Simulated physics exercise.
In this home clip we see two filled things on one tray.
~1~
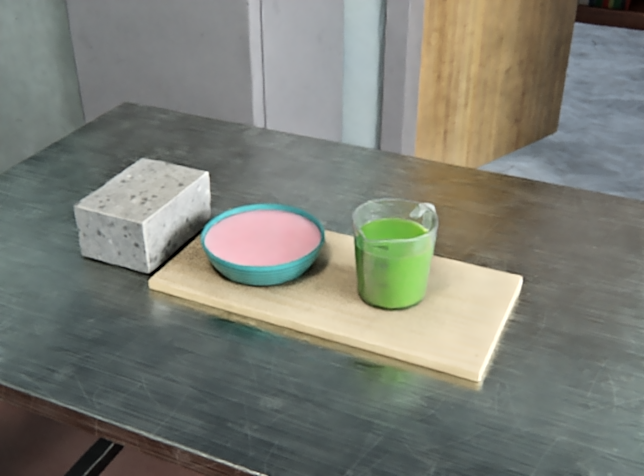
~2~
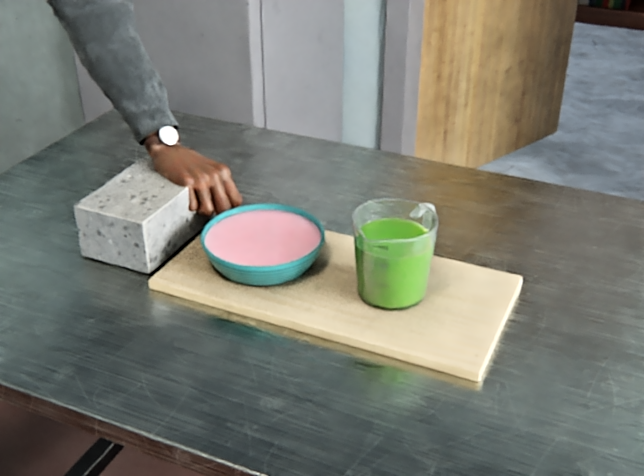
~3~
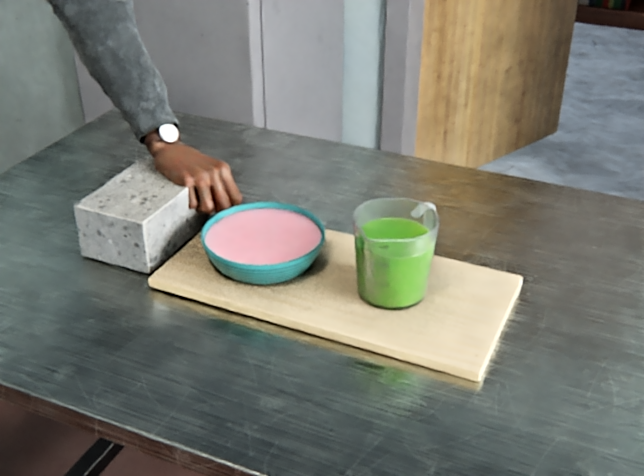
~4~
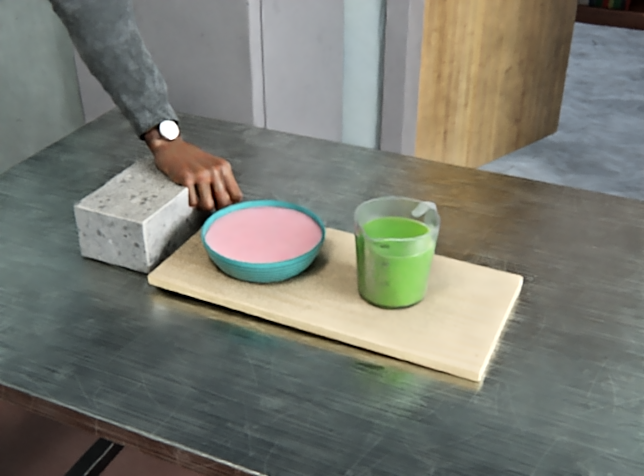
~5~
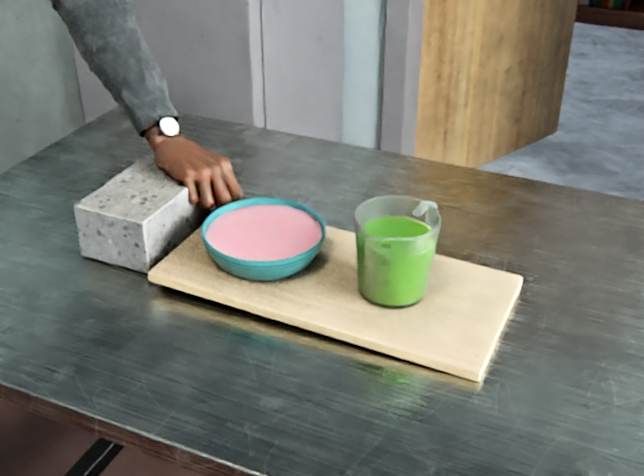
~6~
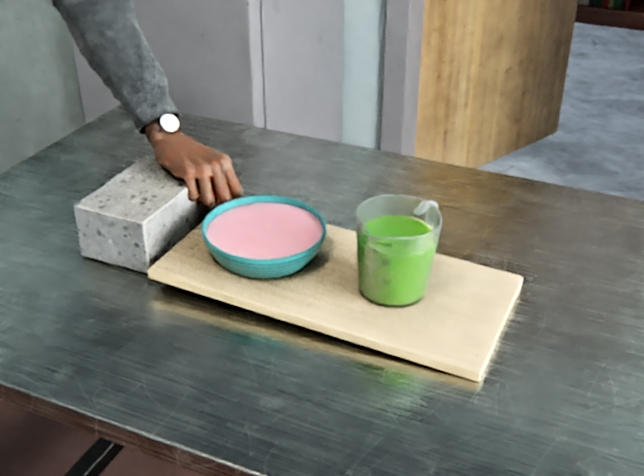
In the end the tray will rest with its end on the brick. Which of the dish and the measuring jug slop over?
As I see it, on the left the dish: It will get wet outside; on the right the measuring jug: It will stay clean outside.
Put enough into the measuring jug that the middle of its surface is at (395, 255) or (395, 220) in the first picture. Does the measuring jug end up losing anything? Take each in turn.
One after the other: Copes, slops over.
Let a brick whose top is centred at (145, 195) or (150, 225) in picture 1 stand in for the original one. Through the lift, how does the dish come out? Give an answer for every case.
One after the other: Slops over, holds.
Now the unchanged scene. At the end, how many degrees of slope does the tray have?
12°, give or take.
A moment on, the tray slopes by about 7°; dish, a puddle lies under it; measuring jug, all is still inside.
Further on, the tray slopes by about 13°; dish, a puddle lies under it; measuring jug, all is still inside.
When it is over, the tray slopes by about 12°, resting on the brick; dish, a puddle lies under it; measuring jug, all is still inside.
